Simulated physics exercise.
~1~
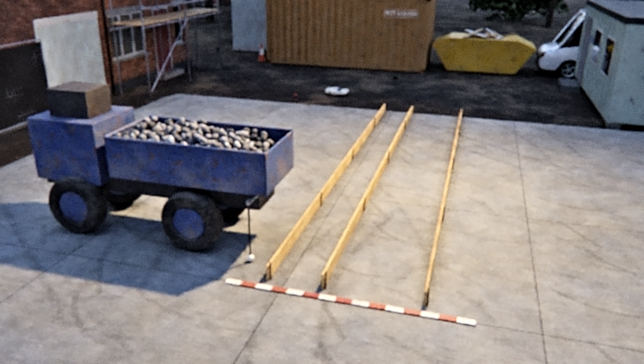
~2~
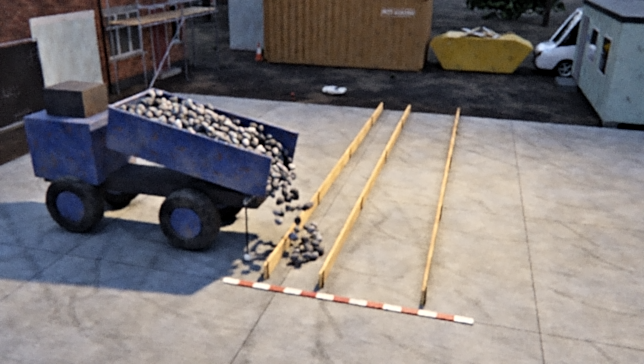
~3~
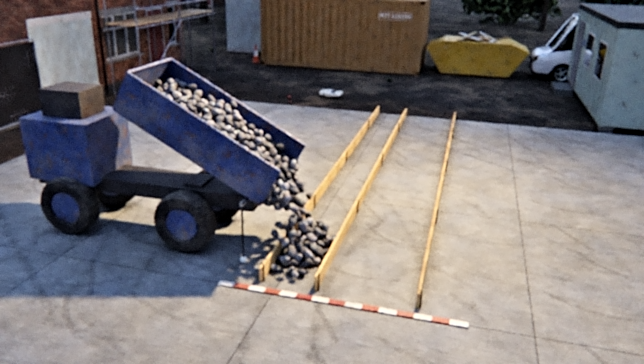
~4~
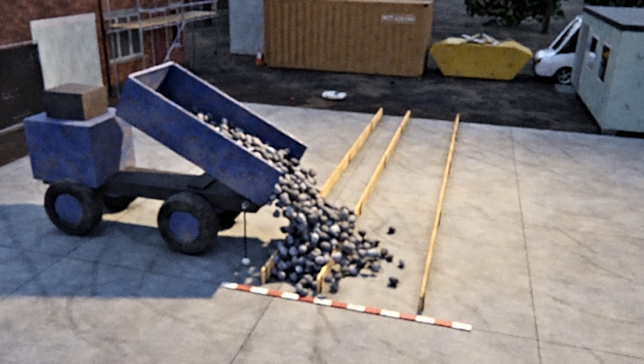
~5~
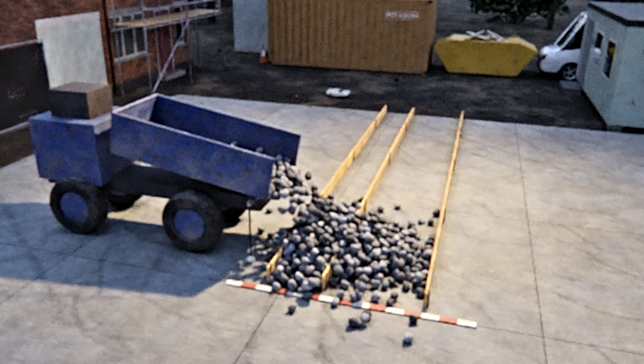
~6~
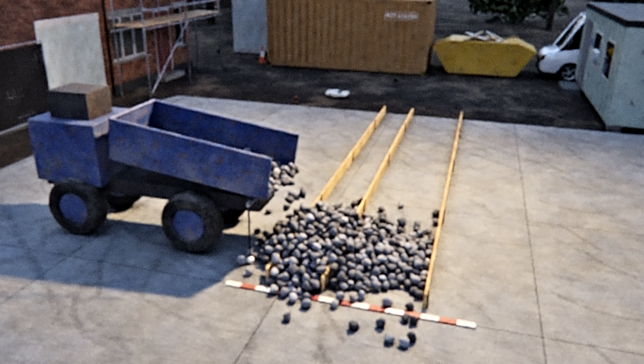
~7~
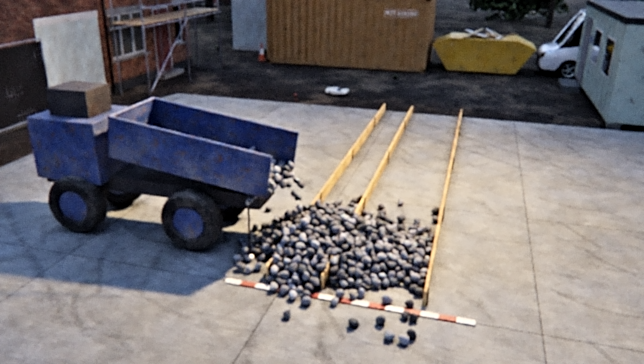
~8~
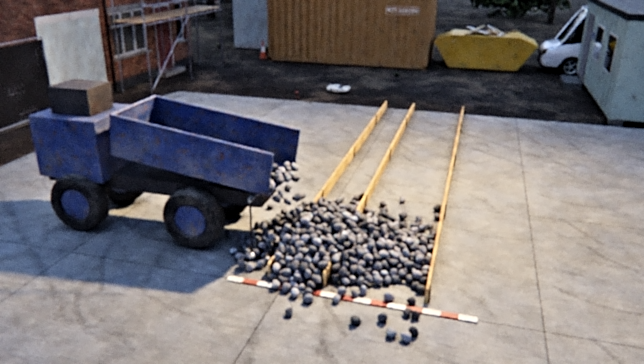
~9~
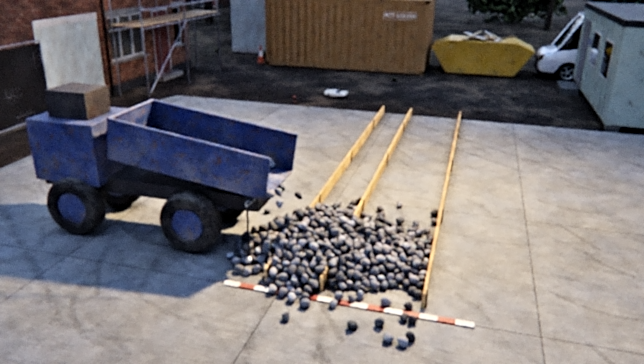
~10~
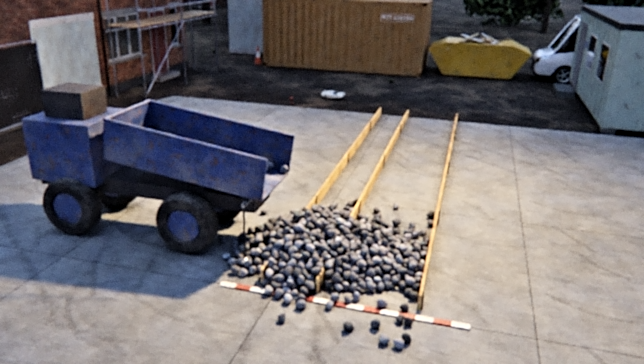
A blue tipping trailer loaded with rounded grey stones stands at the left of a paved yard, seen from the side and above by a slightly swaying camera. Three wooden planks stretch away to its right behind a red and white staff, with a brown container and a yellow skip in the background. The bed tilts up steeply, and stones pour off its rear edge, spilling over the nearer planks. The bed then lowers partway while the last stones trickle out. It ends still slightly tilted, beside a broad heap reaching the farthest plank, with a few strays beyond the staff.
